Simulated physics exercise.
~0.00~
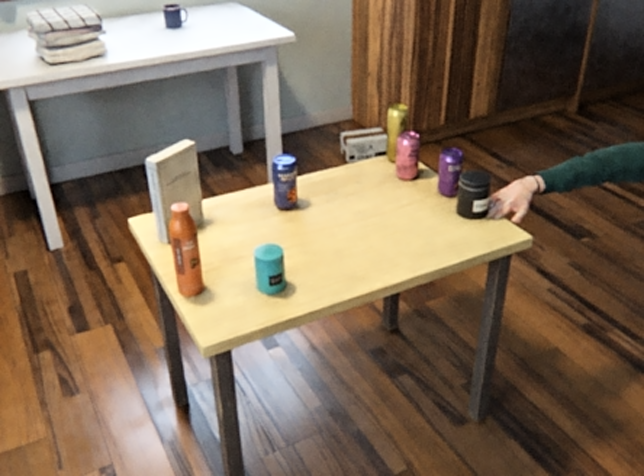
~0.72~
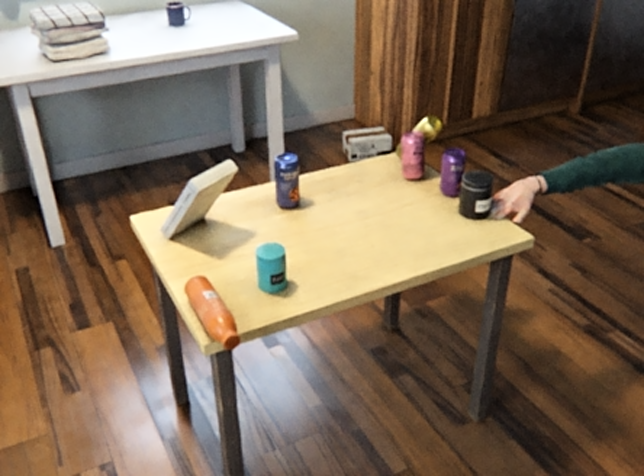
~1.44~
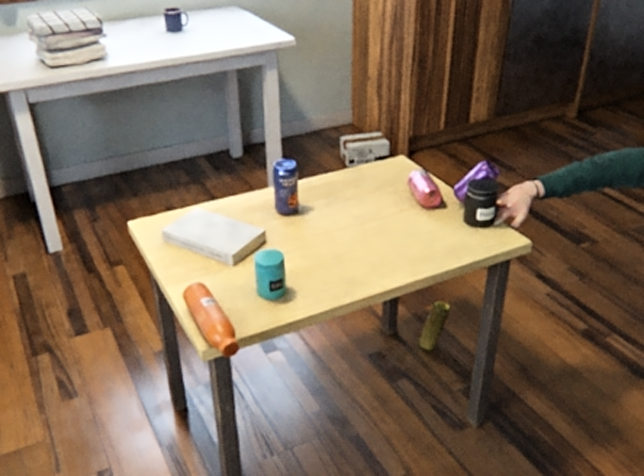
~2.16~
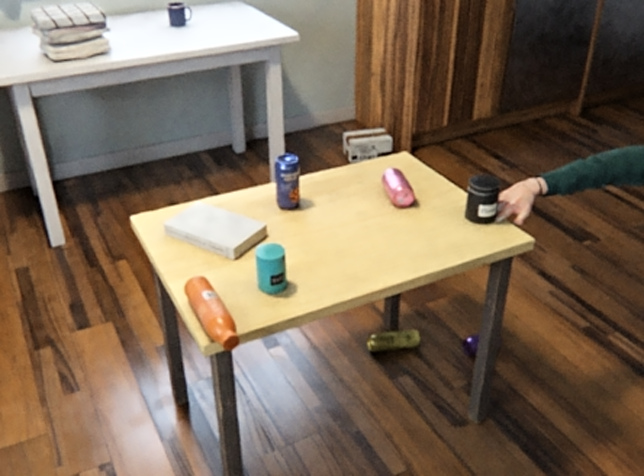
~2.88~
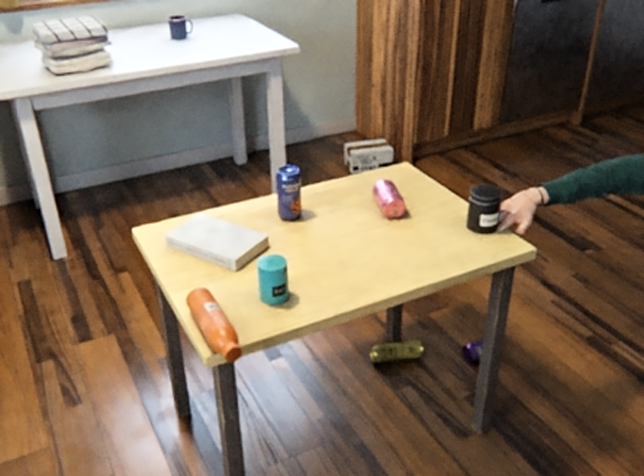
We see a hand beside a table of containers as the orange bottle, white book and pink can topple, while the yellow and purple cans fall to the floor. The blue can, turquoise jar and black jar remain standing, with the toppled bottle, book and pink can still on the tabletop.
